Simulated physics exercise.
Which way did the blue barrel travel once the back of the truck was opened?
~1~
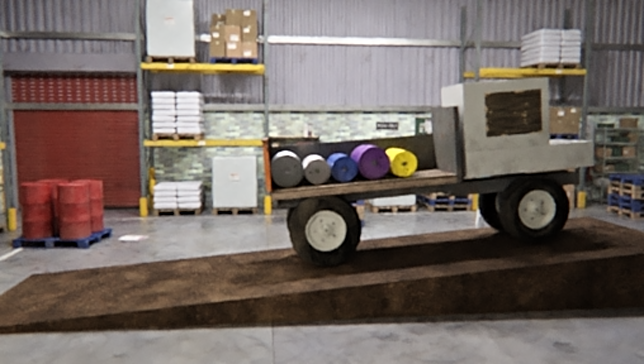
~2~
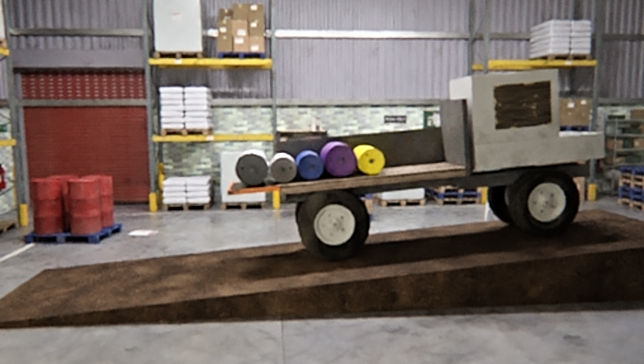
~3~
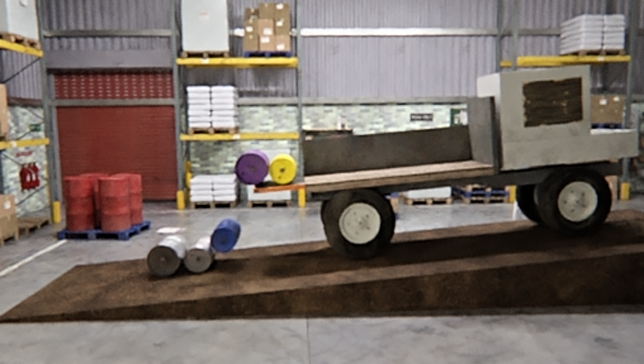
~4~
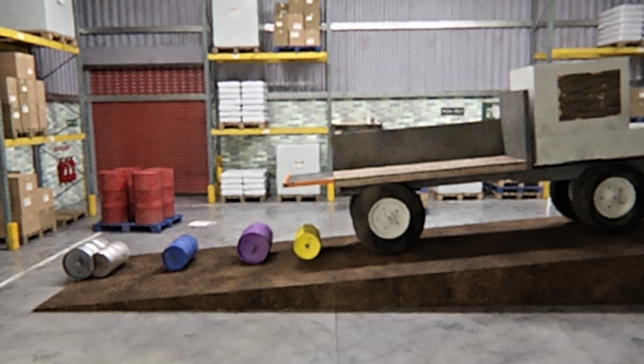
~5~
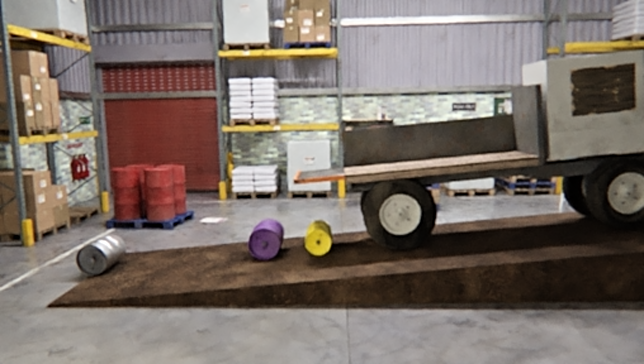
It rolled to the left, going off the back of the truck and down onto the ramp.
